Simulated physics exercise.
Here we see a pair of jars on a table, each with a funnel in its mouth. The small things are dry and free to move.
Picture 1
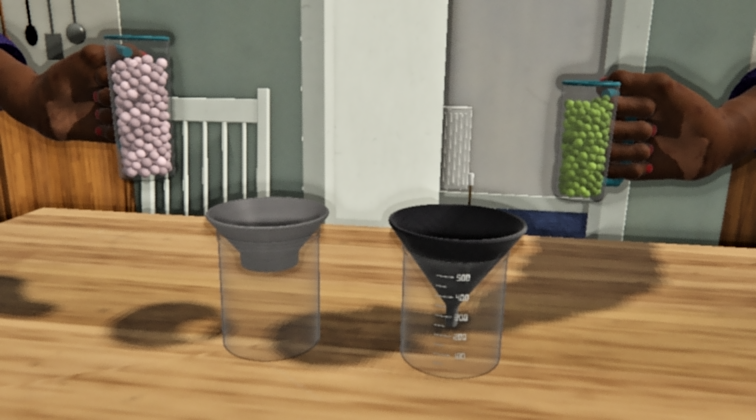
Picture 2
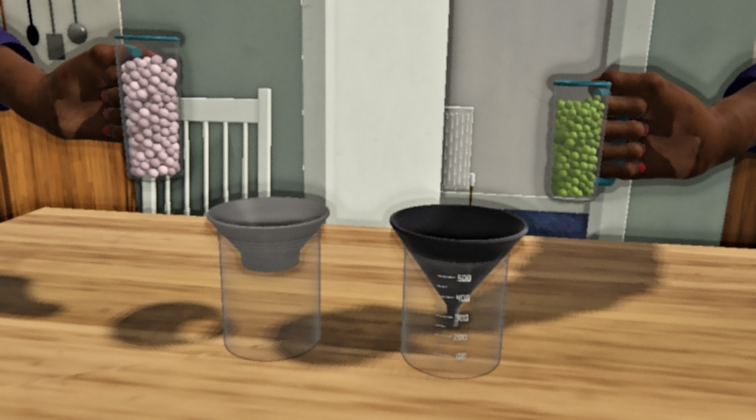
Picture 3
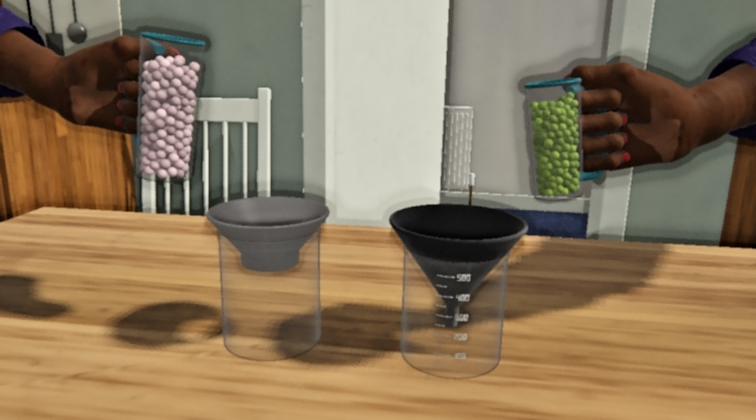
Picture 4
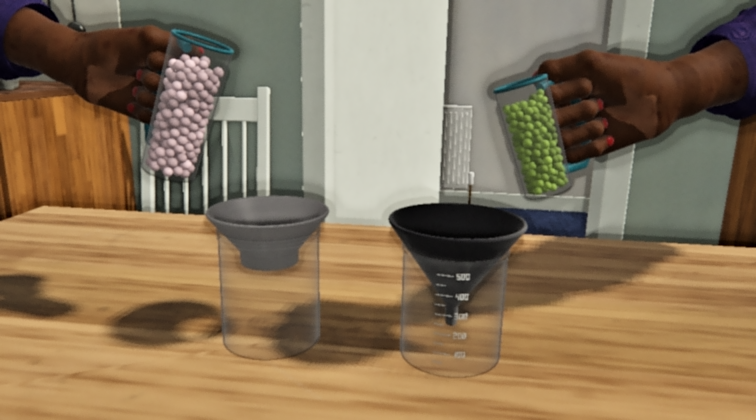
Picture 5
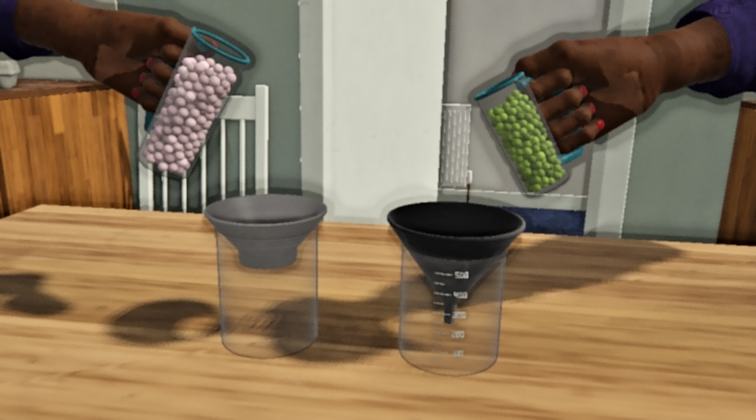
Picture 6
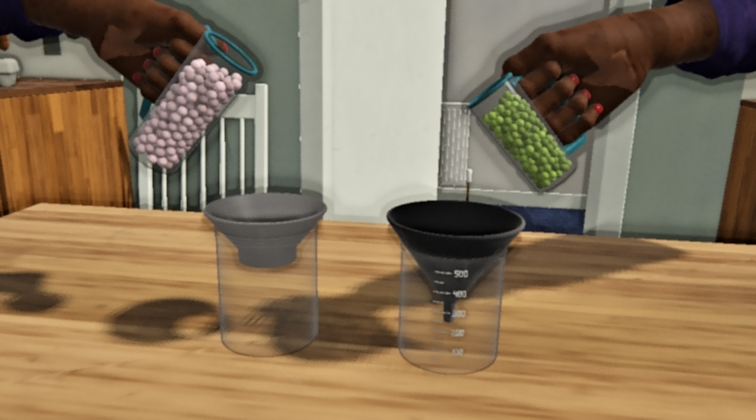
At first, two hands hold clear cups upright above a wooden table, pink beads on the left and green ones on the right, behind two jars topped with funnels. The hands then move the cups inward and steadily tilt them toward each other, with the beads still inside.
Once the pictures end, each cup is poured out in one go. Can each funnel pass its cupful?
Once poured, the left funnel drains out and the right funnel stops up.
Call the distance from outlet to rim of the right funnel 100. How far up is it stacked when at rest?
The level is roughly 75 percent.
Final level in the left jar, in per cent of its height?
25 in a hundred, roughly.
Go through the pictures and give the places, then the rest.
In the first picture, left funnel at (269, 221), outlet at (270, 263), about 5 pieces wide; left cup at (143, 109), holding sugar pearls; right funnel at (456, 231), outlet at (451, 325), narrower than one piece; right cup at (585, 141), holding dried peas.
In the second picture, left cup at (152, 109), upright; right cup at (576, 141), upright.
In the third picture, left cup at (168, 109), tipped 8°; right cup at (555, 140), tipped 8°.
In the fourth picture, left cup at (185, 109), tipped 19°; right cup at (534, 138), tipped 19°.
In the fifth picture, left cup at (191, 108), tipped 30°; right cup at (523, 136), tipped 30°.
In the sixth picture, left funnel at (267, 217), outlet at (268, 259); left cup at (191, 106), tipped 41°; right funnel at (454, 227), outlet at (449, 321); right cup at (523, 135), tipped 41°.
Then, 0.54 s past the last view, left, all still in the cup; right, all still in the cup.
Then, 1.01 s past the last view, left, most still in the cup, a small part in or over the funnel, a small part down in the jar; right, nearly all still in the cup, a small part in or over the funnel.
Then, 1.41 s past the last view, left, a small part still in the cup, about a third in or over the funnel, about two thirds down in the jar; right, a small part still in the cup, most in or over the funnel.
Finally, left, all down in the jar; right, all stuck in the funnel, none down in the jar.
